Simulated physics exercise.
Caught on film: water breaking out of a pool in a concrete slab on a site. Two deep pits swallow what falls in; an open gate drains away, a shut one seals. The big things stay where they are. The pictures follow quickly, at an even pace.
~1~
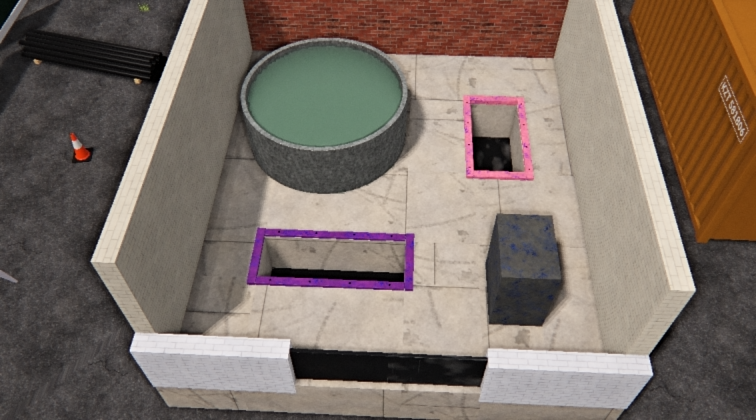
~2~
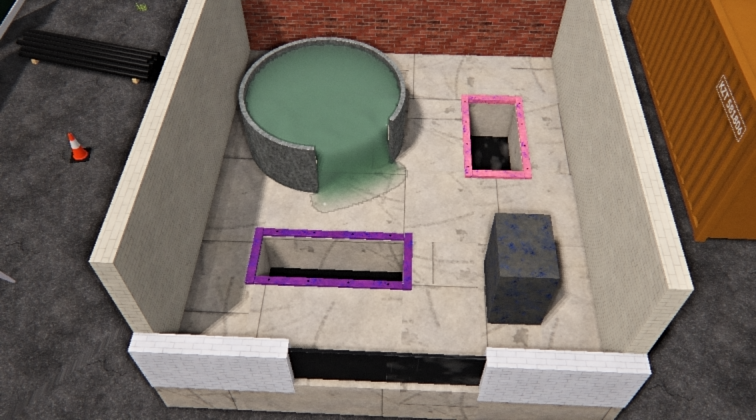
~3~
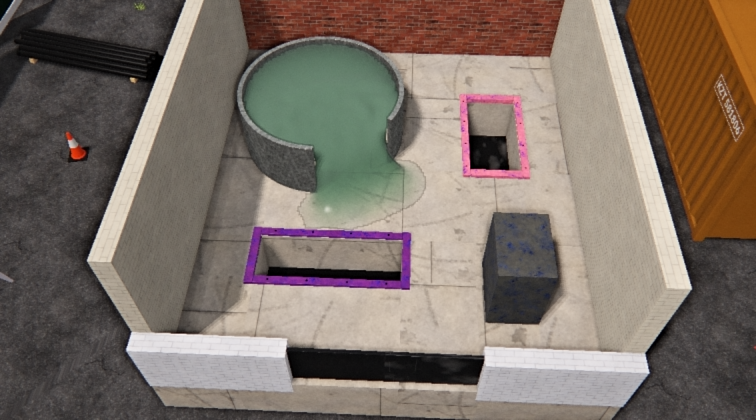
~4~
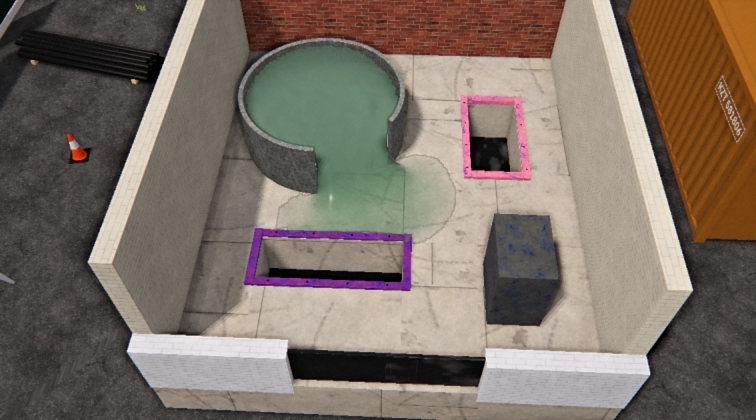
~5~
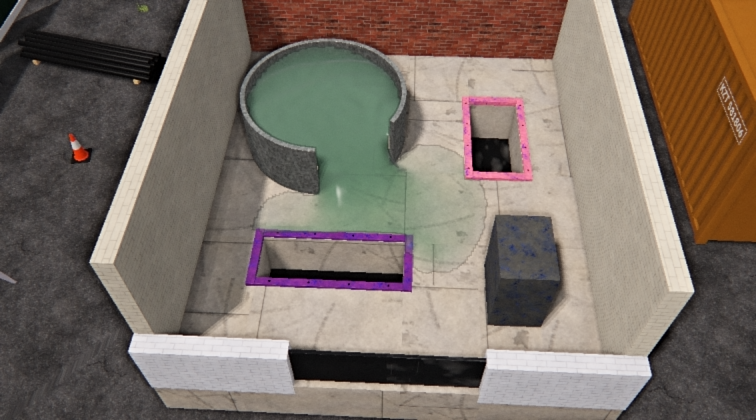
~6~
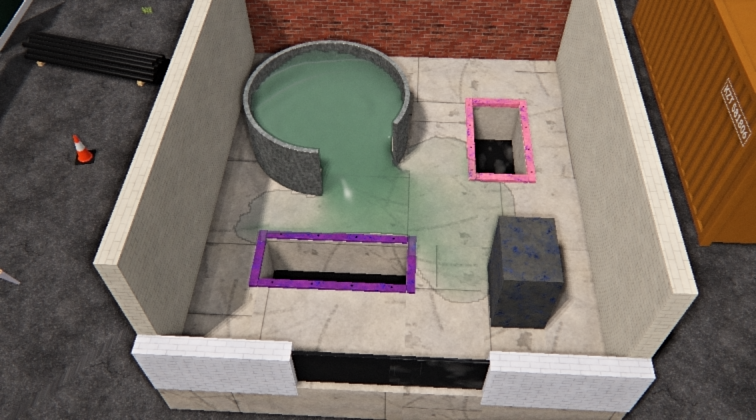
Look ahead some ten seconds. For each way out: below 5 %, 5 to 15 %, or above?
The gate takes not even 5 %; the pink pit takes not even 5 %; the purple pit takes above 15 %.
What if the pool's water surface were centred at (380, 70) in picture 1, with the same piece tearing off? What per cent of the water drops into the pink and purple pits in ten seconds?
In per cent: Pink 14, purple 20.
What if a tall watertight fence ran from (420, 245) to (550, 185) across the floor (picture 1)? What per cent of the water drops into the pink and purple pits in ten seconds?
Per cent: Pink 15, purple 55.
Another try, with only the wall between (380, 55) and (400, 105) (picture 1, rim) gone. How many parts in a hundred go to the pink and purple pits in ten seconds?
Roughly, in per cent: Pink 50, purple 2.
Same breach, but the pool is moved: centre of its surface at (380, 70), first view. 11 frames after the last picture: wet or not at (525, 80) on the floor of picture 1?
At that place: Free of water.
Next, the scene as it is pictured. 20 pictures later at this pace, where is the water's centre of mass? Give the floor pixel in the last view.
Around (390, 195).
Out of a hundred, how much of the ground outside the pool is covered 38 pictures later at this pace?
I make it 80 per cent.
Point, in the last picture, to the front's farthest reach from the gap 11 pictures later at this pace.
Near (604, 383).
A moment on, water covers 30 % of the floor; the gate 0 %, the pink pit 0 %, the purple pit 14 %.
Next, water covers 40 % of the floor; the gate 0 %, the pink pit 0 %, the purple pit 24 %.
Then, water covers 55 % of the floor; the gate 0 %, the pink pit 1 %, the purple pit 33 %.
Later, water covers 80 % of the floor; the gate 0 %, the pink pit 1 %, the purple pit 42 %.
In the end, water covers 100 % of the floor; the gate 0 %, the pink pit 1 %, the purple pit 48 %.
